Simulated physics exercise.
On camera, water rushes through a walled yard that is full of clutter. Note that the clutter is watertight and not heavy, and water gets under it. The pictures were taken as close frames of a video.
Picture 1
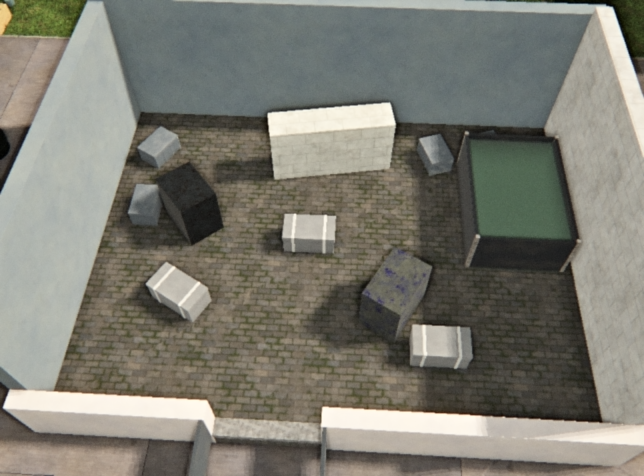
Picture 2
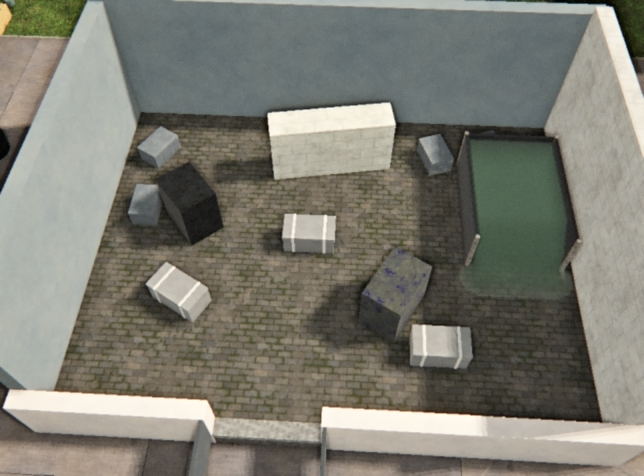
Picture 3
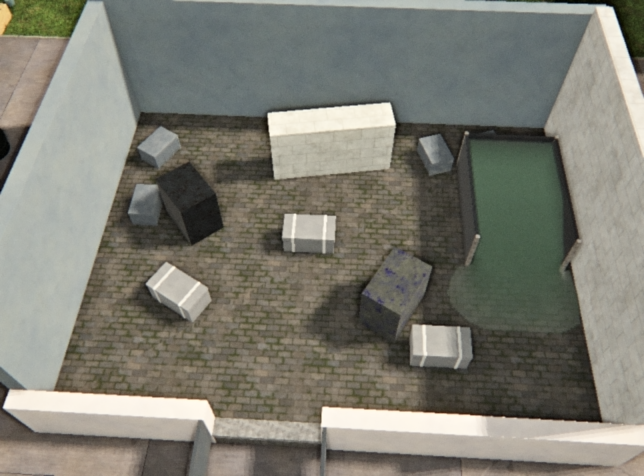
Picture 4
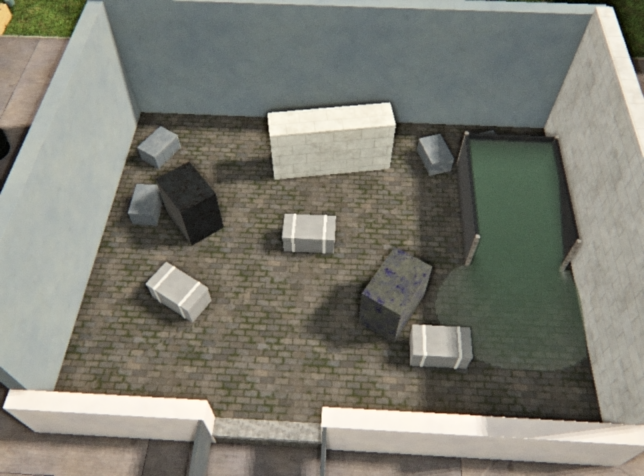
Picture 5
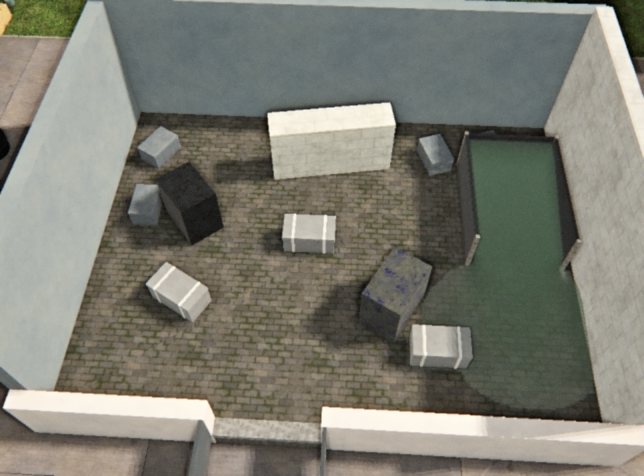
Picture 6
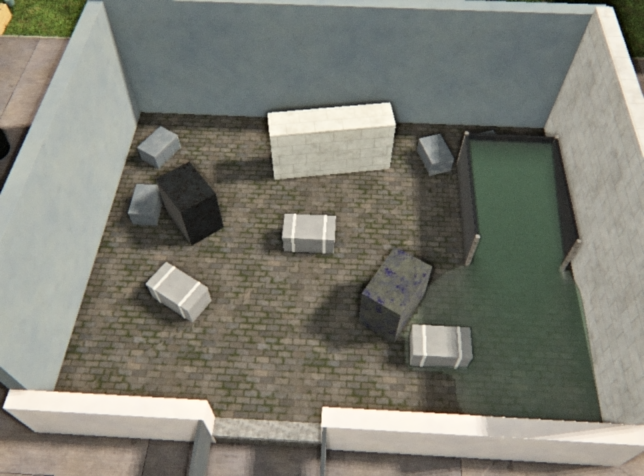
Green water pouring from an opened tank and spreading across the right side of a walled, paved yard, the scattered blocks staying still.
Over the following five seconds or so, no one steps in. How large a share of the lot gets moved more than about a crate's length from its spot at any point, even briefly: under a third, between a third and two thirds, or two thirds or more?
Smaller than a third.
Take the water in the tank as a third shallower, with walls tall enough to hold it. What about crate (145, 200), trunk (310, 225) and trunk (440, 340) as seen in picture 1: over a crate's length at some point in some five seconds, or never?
Result by item: Didn't cover it; didn't cover it; covered it.
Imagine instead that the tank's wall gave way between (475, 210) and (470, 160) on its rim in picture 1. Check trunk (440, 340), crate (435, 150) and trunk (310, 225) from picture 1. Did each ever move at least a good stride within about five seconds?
Object by object: Short of it, short of it, covered the distance.
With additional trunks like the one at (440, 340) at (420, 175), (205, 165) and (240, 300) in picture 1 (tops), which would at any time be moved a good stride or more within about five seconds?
Listed in sequence, the answers are remains nearby, remains nearby and displaced a stride.
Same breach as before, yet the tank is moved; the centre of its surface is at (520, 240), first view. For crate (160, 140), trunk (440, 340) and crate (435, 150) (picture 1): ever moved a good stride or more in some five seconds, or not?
In order: Remained close by, went well off, remained close by.
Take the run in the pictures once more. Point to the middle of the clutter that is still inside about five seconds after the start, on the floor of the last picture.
About (256, 213).
A moment on, 0 of 7 are well off their spots; 0 afloat.
Next, 1 of 7 are well off their spots; 1 afloat.
Later, 1 of 7 are well off their spots; 0 afloat.
In the end, 2 of 7 are well off their spots, and 2 have been at some point; 2 afloat.
